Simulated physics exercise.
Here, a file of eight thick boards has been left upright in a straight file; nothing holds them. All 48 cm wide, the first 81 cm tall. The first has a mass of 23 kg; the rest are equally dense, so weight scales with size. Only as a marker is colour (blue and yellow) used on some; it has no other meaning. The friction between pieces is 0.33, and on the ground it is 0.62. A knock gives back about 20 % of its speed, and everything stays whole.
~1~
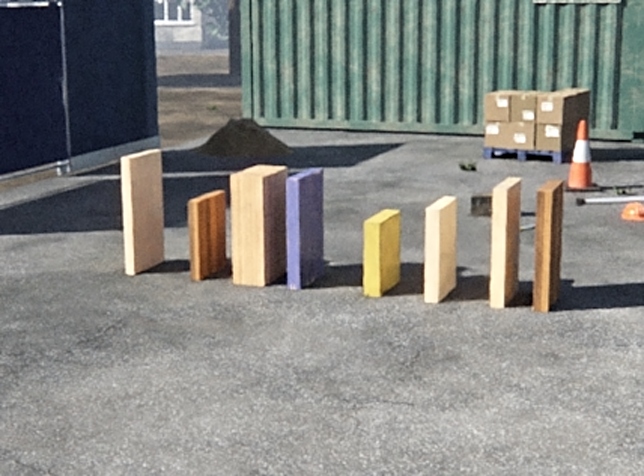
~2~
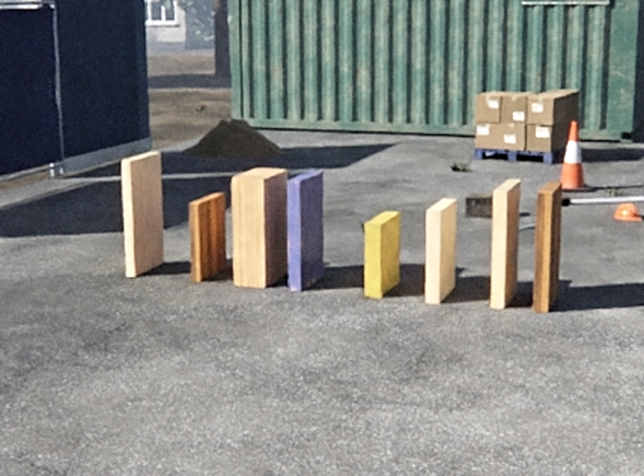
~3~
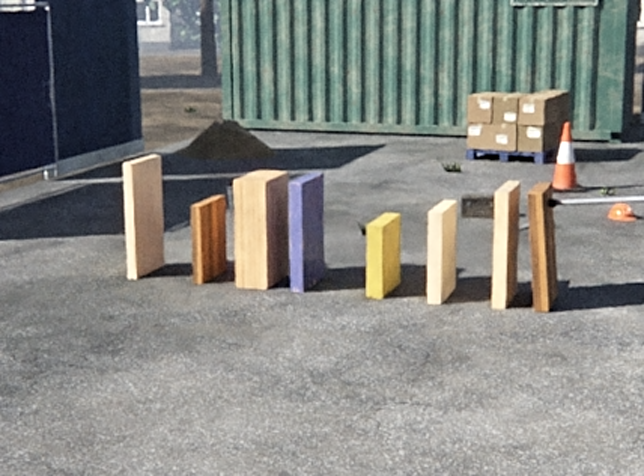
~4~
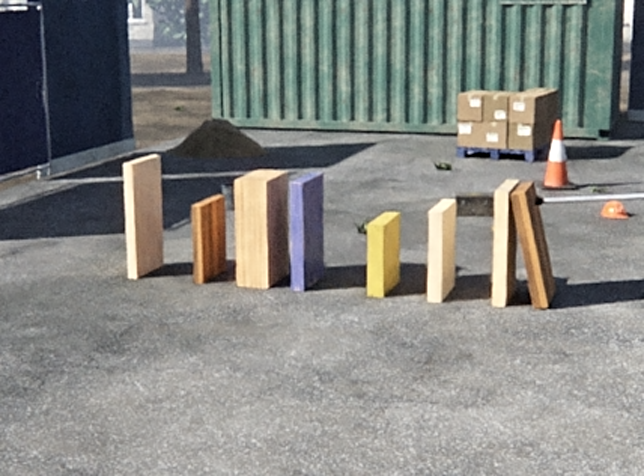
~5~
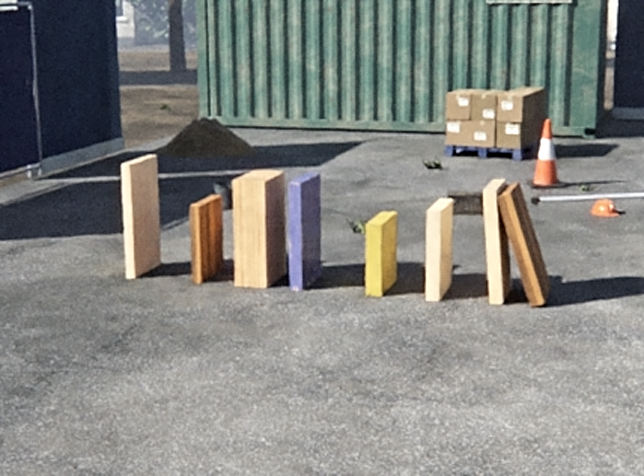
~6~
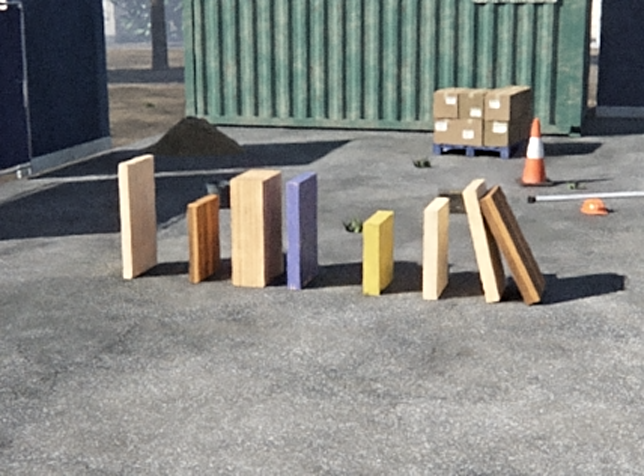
A pole from the right pushes the brown end board left into its neighbour, tilting both.
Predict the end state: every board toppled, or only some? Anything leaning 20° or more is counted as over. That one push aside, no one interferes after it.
Only some have toppled.
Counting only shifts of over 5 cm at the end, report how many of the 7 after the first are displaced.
The count is 4.
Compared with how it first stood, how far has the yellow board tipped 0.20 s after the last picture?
I'd put it at roughly 0 degrees away from its starting angle.
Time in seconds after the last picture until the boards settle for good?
Roughly 2.5 seconds.
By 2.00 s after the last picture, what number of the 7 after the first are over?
4 by that time.
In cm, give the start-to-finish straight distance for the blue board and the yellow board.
Distances: Blue 20, yellow 40 (cm).
Then, 0.20 s later than the last frame, 1 of the 7 other boards over.
Then, 0.42 s later than the last frame, 2 of the 7 other boards over; yellow board tilted 7°.
Then, 0.62 s later than the last frame, 3 of the 7 other boards over; yellow board tilted 64°.
Then, 2.00 s later than the last frame, 4 of the 7 other boards over; yellow board lying flat; blue board tilted 28°.
When it is over, 4 of the 7 other boards over; yellow board lying flat; blue board tilted 70°. Three left standing. In pixels of the last frame, middles, yellow board near (334, 276), blue board near (323, 254).
